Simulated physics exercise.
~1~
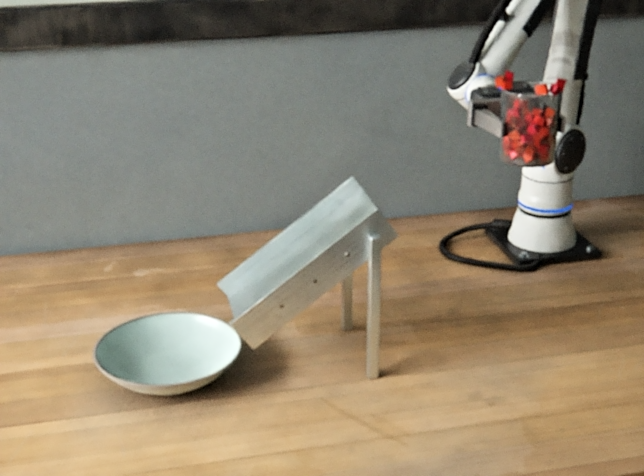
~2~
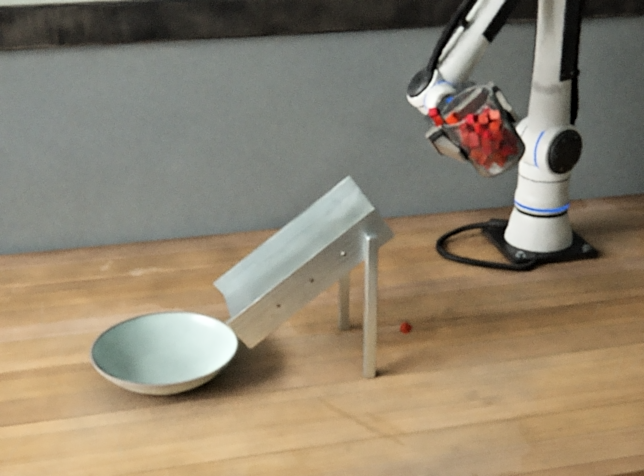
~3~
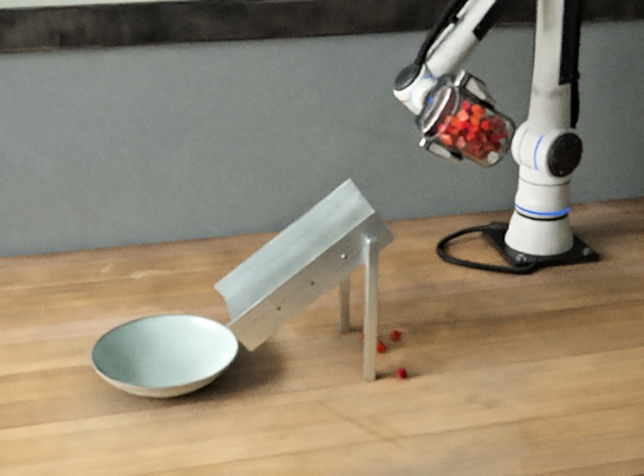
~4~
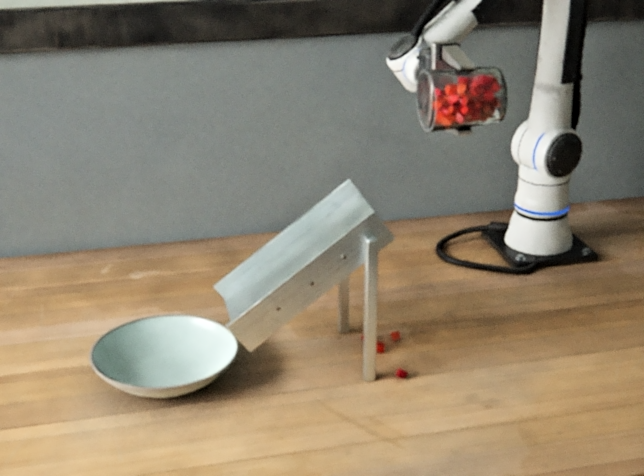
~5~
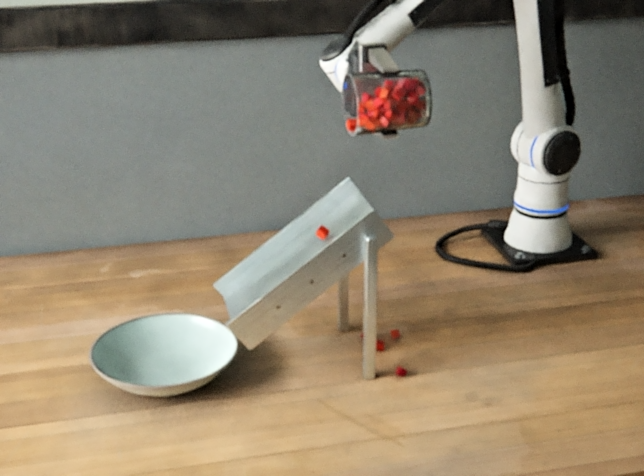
A robot arm tipped a clear beaker of red vegetable dice onto its side, spilling a few onto the wooden table, then carried it left above a metal chute, where one piece lay on the slope and most stayed in the beaker.
